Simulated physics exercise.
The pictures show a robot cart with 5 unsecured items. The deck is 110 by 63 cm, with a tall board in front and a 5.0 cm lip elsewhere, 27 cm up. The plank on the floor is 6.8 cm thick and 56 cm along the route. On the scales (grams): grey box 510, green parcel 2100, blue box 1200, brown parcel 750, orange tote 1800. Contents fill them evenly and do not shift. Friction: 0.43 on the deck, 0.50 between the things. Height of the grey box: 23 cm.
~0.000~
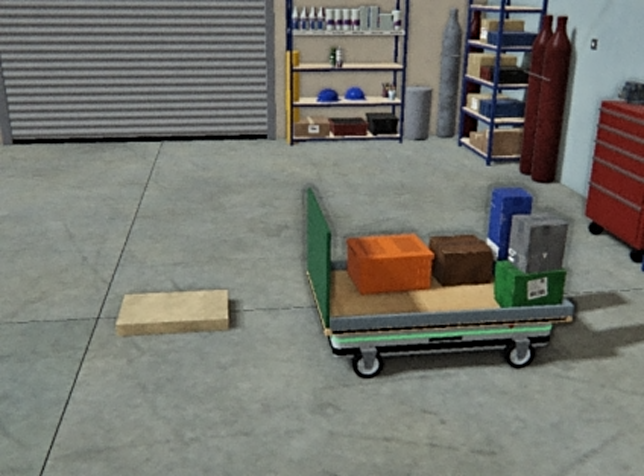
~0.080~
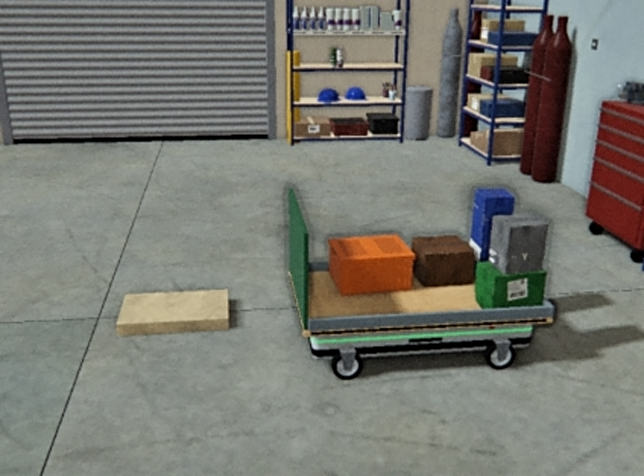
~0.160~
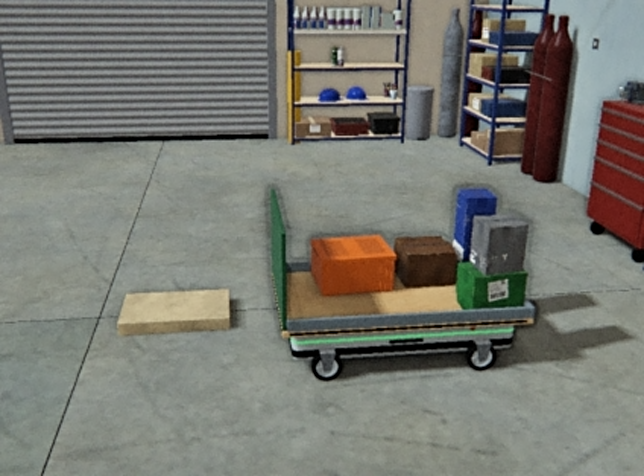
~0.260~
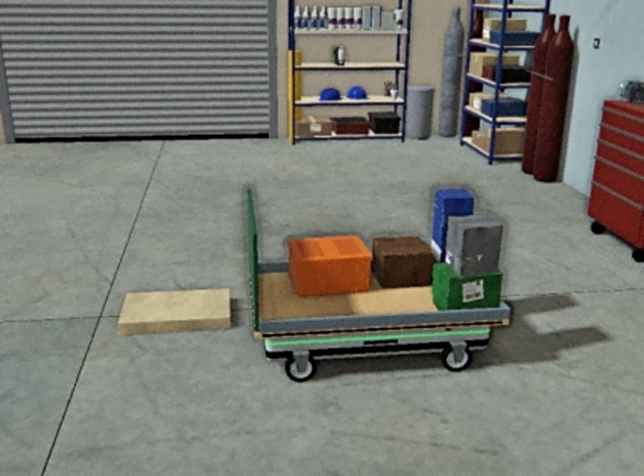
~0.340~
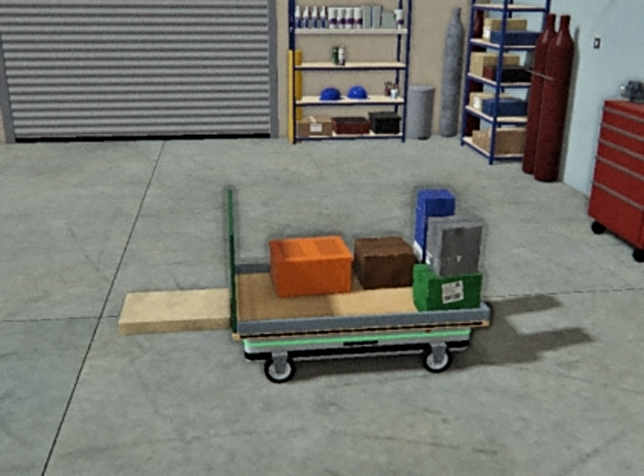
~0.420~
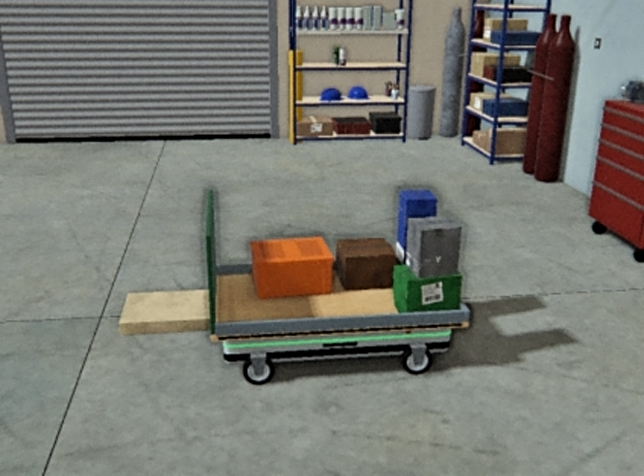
The video shows a flat cart with a green end board, carrying orange, brown, blue, grey and green boxes, rolling steadily left across a workshop floor until its front partly covers the view of a pale plank.
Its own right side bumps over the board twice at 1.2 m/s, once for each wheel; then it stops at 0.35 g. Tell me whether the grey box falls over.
The grey box stays upright.
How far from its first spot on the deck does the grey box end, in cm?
Some 10 cm.
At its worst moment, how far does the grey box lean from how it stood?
About 12°.
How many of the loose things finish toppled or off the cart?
That comes to 1.
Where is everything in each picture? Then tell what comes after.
The first picture shows cart 0 cm along; grey box (537, 243); green parcel (529, 285).
The second picture shows cart 10 cm along; brown parcel (442, 261); orange tote (370, 265).
The third picture shows cart 19 cm along; green parcel (491, 287); blue box (474, 234).
The fourth picture shows cart 31 cm along; brown parcel (402, 262); orange tote (329, 266).
The fifth picture shows cart 41 cm along; green parcel (446, 289); blue box (434, 235).
The sixth picture shows cart 50 cm along; grey box (433, 246); brown parcel (366, 263).
After 0.82 s, cart 98 cm along; grey box moved 2 cm near (327, 252); orange tote moved 4 cm; brown parcel moved 2 cm.
After 1.22 s, cart 146 cm along; grey box 11° off upright near (201, 247); blue box 15° off upright; brown parcel 11° off upright.
After 1.62 s, cart 194 cm along; blue box now off the cart; grey box 4° off upright near (70, 268); brown parcel 4° off upright.
After 1.92 s, cart 228 cm along; grey box moved 11 cm; orange tote moved 6 cm; brown parcel moved 6 cm.
In the end (2.6 s), off the cart and tipped over, blue box; not toppled but over 10 cm from the start, grey box; the other 3 under 10 cm from the start.
